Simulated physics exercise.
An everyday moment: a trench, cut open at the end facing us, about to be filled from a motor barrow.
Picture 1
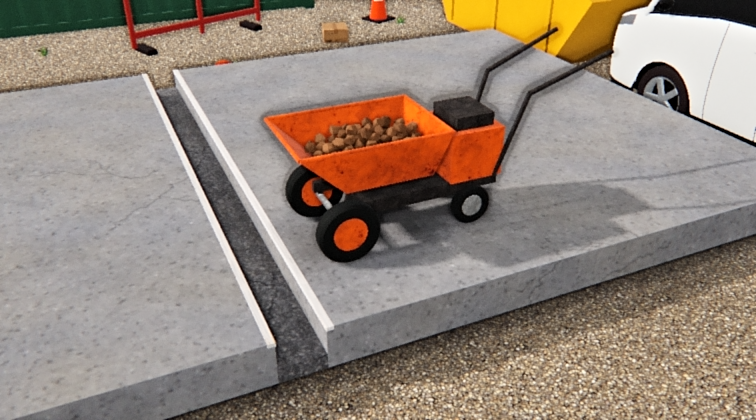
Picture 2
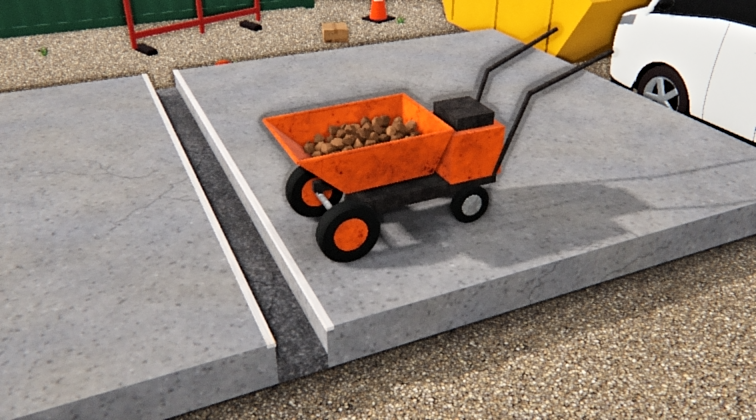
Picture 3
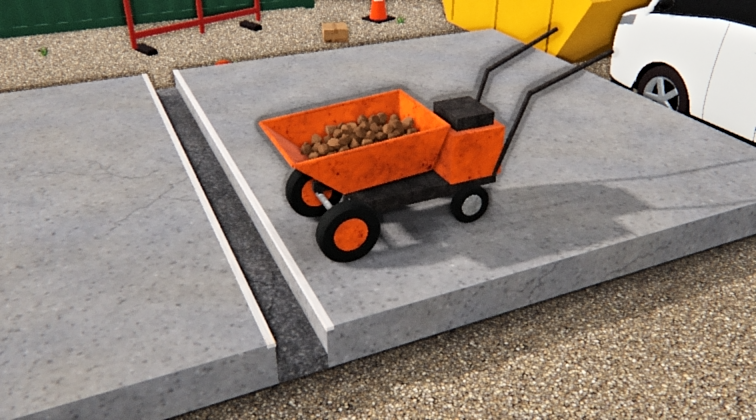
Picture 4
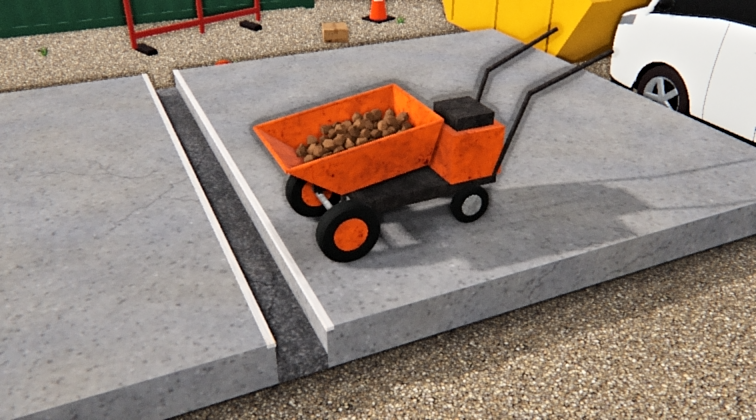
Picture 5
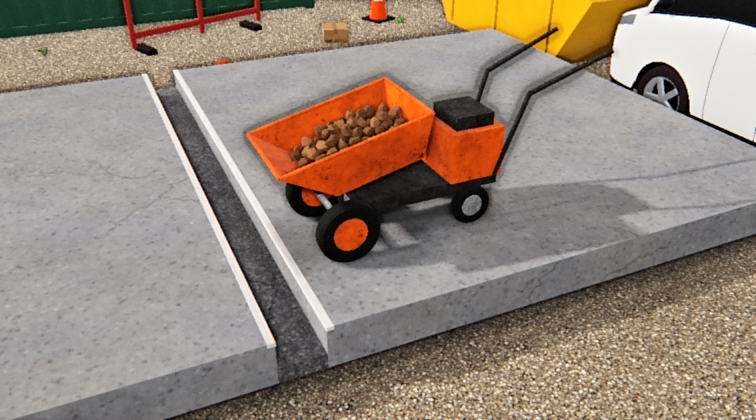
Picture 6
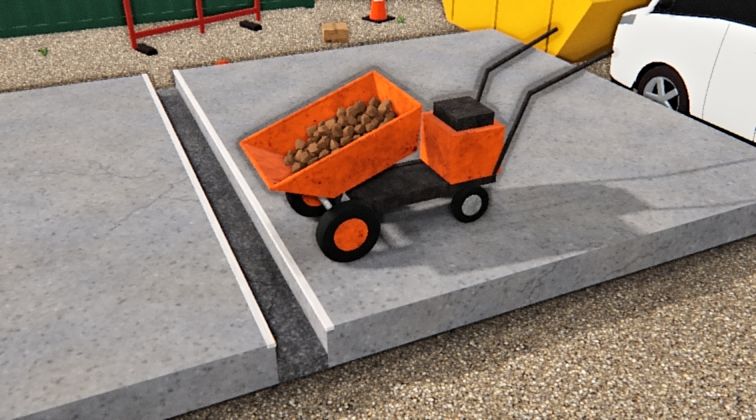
Orange skip of a motor barrow loaded with brown clay clods tilting gradually forward to the left beside a narrow trench.
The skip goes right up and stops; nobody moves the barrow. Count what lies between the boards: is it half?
Between the edges lies under half of the load.
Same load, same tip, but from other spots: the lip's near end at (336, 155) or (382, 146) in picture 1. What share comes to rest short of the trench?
About 0 and 20 per cent.
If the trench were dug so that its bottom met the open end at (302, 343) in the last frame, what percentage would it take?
About 0 per cent.
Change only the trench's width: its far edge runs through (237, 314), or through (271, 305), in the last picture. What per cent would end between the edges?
In turn 50 and 0 in a hundred.
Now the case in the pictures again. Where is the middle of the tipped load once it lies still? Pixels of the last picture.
At about (186, 266).
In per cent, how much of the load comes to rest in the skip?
Roughly 15 in a hundred.
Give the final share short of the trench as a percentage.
Roughly 0 in a hundred.
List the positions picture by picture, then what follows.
Lip of the skip at (300, 162), level; top of the load at (374, 139), clay clods; first edge of the trench at (311, 294); far edge at (255, 309), the trench under half as wide as the skip, and about half as deep as wide, in the first picture.
Lip of the skip at (298, 163), level; top of the load at (373, 138), in the second picture.
Lip of the skip at (294, 166), tipped barely; top of the load at (381, 137), in the third picture.
Lip of the skip at (288, 172), tipped a little; top of the load at (376, 135), in the fourth picture.
Lip of the skip at (280, 179), tipped a little; top of the load at (375, 123), in the fifth picture.
Lip of the skip at (272, 189), tipped clearly; top of the load at (376, 124); first edge of the trench at (311, 294); far edge at (255, 309), in the sixth picture.
Soon after the last picture, skip tipped steeply; all in the skip.
A little later, skip tipped steeply; most in the skip; a stray few in or heaped over the trench; about a quarter beyond it; a stray few falling.
Later still, skip tipped right over; about a quarter in the skip; a stray few in or heaped over the trench; most beyond it.
At rest, skip tipped right over; about a quarter in the skip; a small part in or heaped over the trench; most beyond it.
